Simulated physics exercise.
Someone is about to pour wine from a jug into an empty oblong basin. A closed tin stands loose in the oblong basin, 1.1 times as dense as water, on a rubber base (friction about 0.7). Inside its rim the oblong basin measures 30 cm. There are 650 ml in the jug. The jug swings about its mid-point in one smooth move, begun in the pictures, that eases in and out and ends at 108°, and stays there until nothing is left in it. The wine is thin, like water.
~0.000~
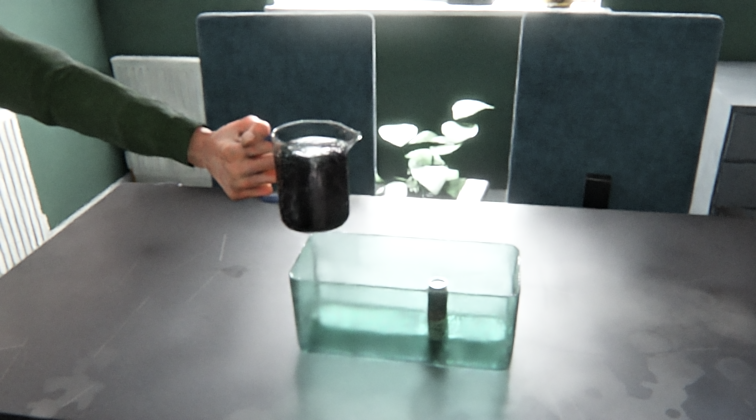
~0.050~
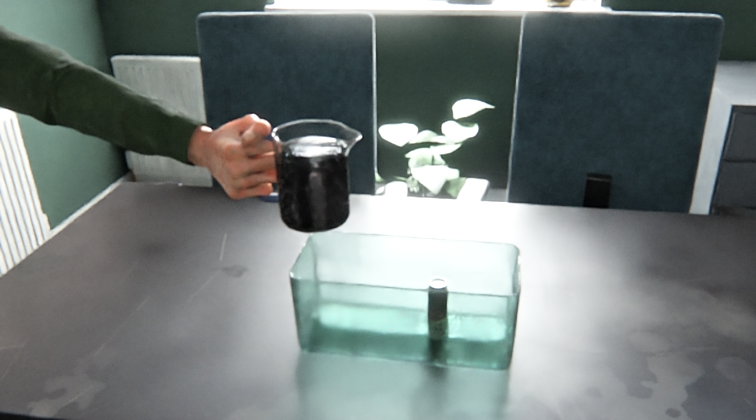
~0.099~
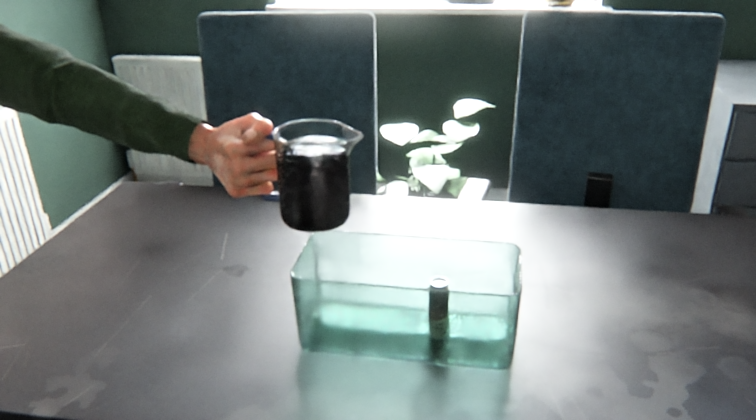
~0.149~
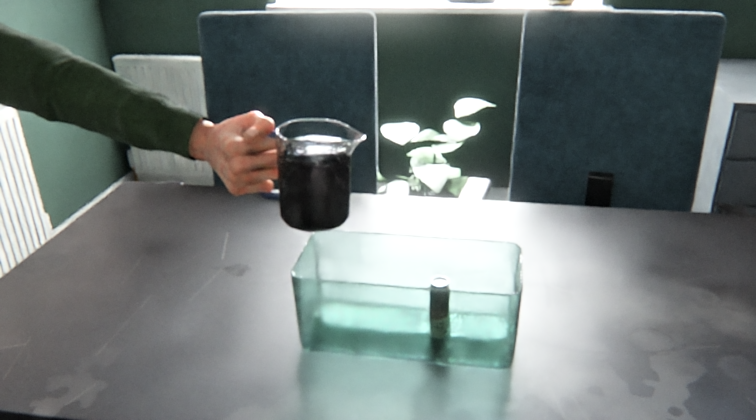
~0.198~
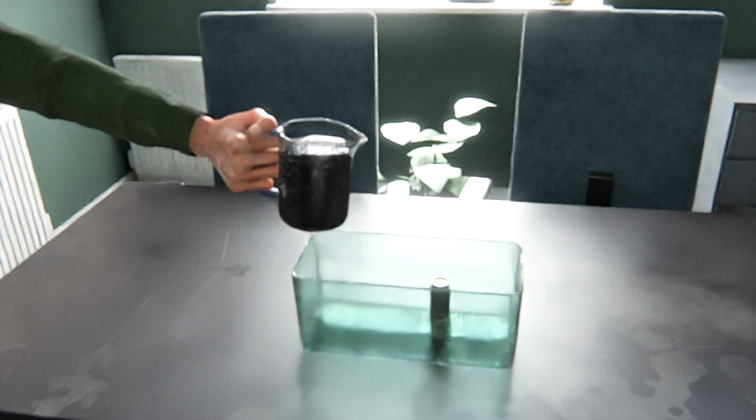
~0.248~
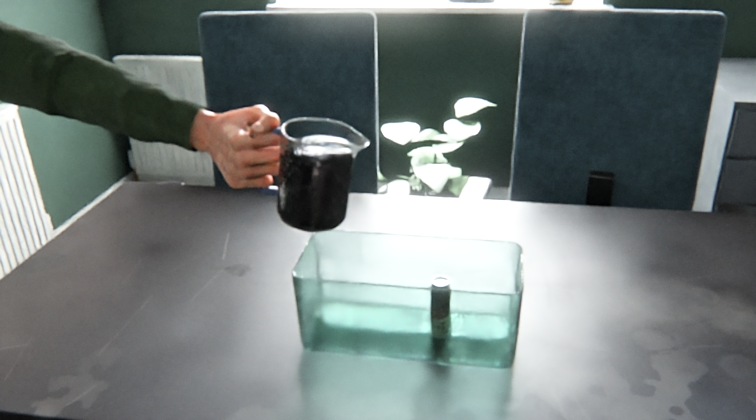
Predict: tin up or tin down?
It topples.
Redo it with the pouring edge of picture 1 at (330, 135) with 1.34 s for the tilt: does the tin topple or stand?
Then it keeps standing.
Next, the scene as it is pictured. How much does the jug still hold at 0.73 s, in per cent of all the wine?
About 86 per cent.
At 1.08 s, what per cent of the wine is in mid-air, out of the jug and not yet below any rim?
Near 16 in a hundred.
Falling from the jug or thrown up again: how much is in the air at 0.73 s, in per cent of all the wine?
About 10 per cent.
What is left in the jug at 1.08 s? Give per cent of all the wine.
About 34 per cent.
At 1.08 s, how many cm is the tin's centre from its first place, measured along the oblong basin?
Some 5 cm.
By 0.73 s the tilt is 61° and 86 per cent is still to pour; the tin stands where it began.
By 1.08 s the tilt is 98° and 34 per cent is still to pour; the tin lies on its side.
By 1.44 s the tilt is 108° and 2 per cent is still to pour; the tin lies on its side.
By 1.84 s the tilt is 108° and 0 per cent is still to pour; the tin lies on its side.
At rest the tin lies on its side.
